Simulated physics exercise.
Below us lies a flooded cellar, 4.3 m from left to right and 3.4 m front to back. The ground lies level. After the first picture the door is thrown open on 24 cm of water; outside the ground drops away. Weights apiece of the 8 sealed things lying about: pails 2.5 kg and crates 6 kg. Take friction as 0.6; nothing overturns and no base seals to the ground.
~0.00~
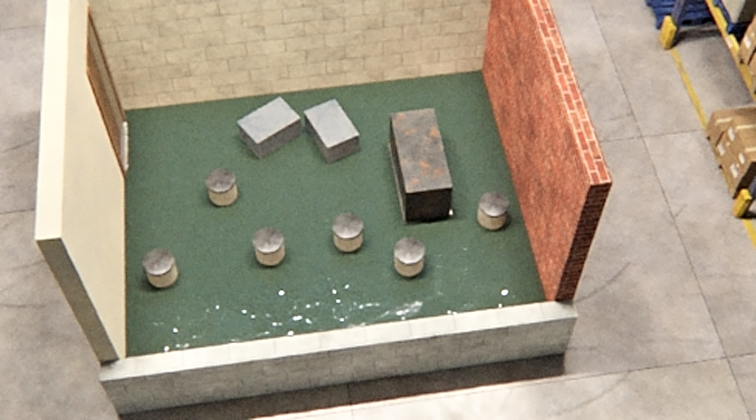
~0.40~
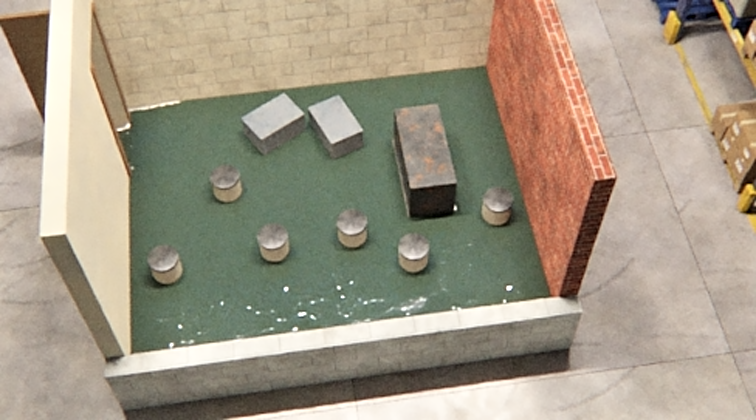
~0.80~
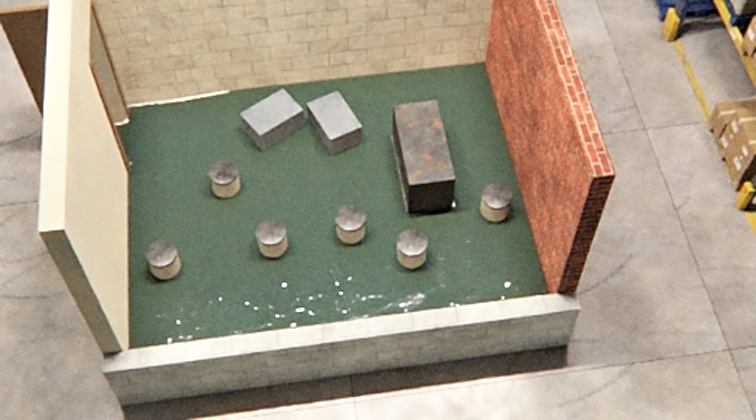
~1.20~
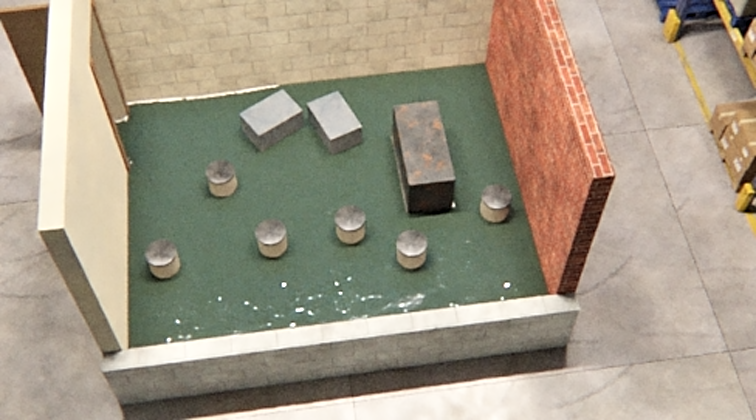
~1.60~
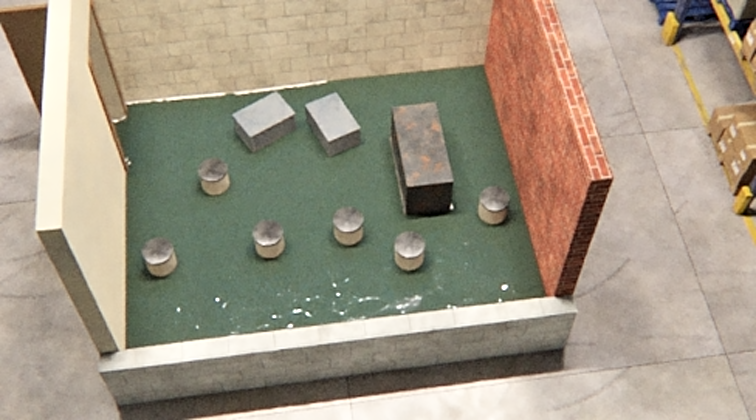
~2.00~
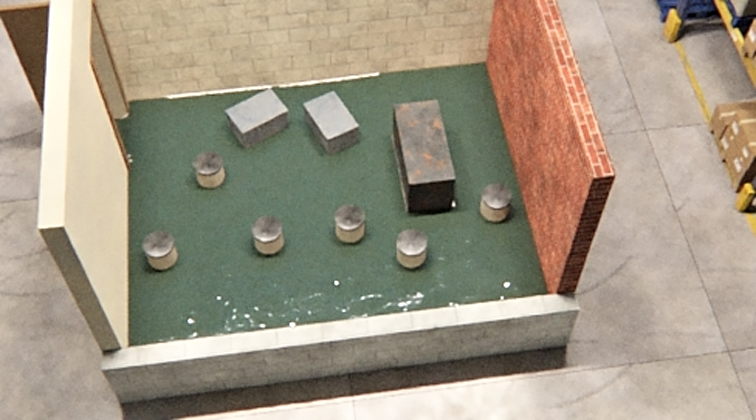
A door on the left swings open, then some floating pails and crates drift slightly left.
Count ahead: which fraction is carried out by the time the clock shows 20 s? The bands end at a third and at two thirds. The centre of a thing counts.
It is between one and two thirds.
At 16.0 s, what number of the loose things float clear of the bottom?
I count 3.
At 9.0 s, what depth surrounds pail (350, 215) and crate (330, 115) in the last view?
Roughly 18 and 18 cm.
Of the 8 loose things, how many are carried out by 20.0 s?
I count 5.
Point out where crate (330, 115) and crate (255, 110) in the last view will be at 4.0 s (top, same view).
Around (305, 112) and (220, 105).
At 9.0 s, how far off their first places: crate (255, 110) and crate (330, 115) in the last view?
In turn: Gone out, 80 cm.
After 4.0 s 0 of 8 are out; 8 afloat.
After 9.0 s 2 of 8 are out; 6 afloat.
After 16.0 s 5 of 8 are out; 3 afloat.
After 20.0 s 5 of 8 are out; 3 afloat.
